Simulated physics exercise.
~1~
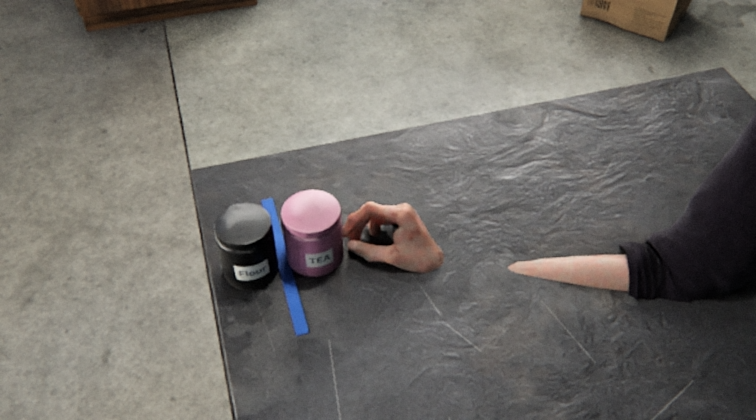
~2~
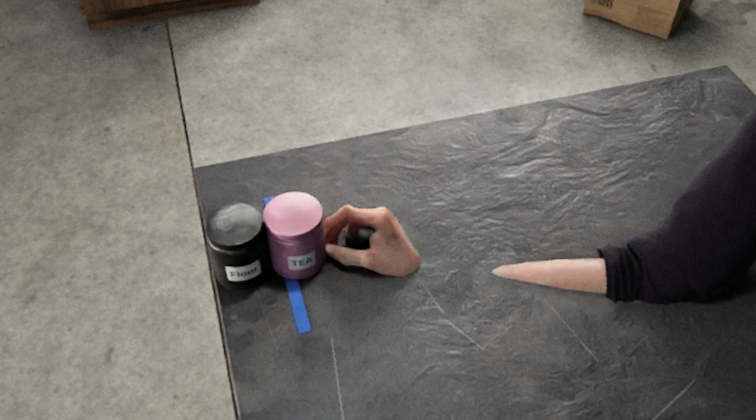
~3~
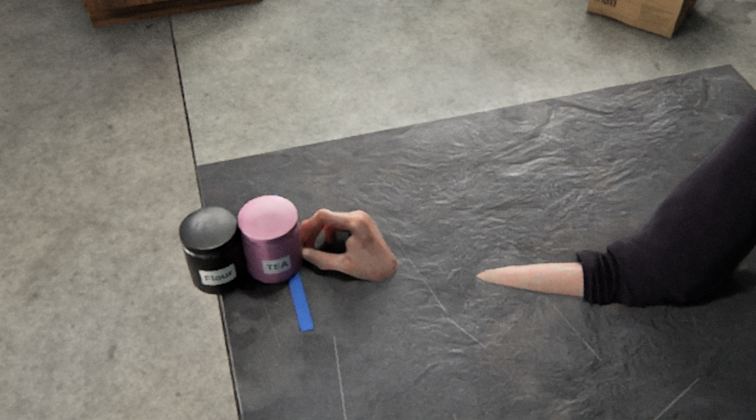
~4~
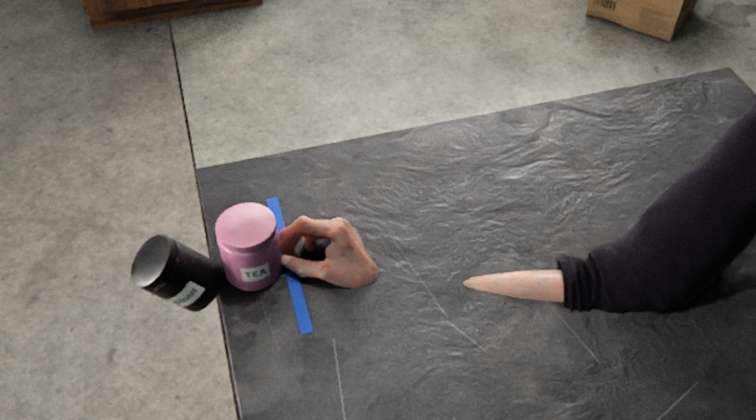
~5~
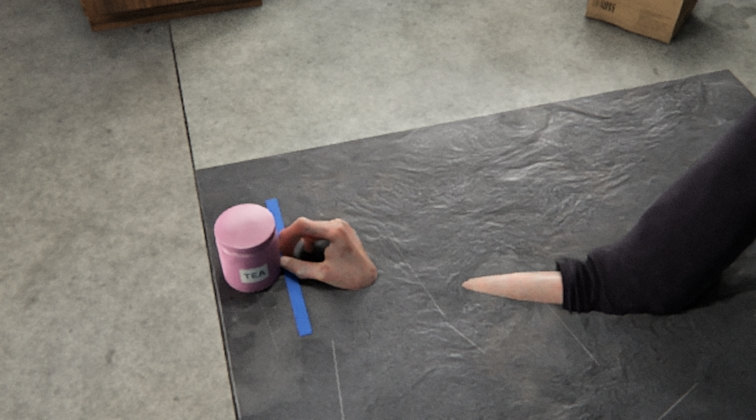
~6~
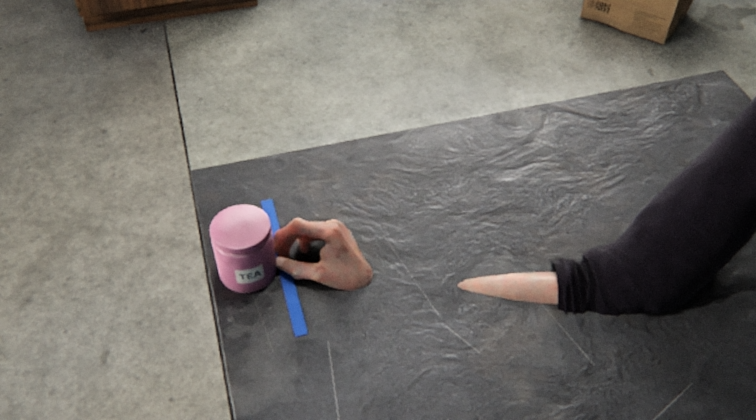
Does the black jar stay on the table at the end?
No, the black jar does not stay on the table. It is pushed past the left edge, tips over and falls off, while the pink jar is left standing.
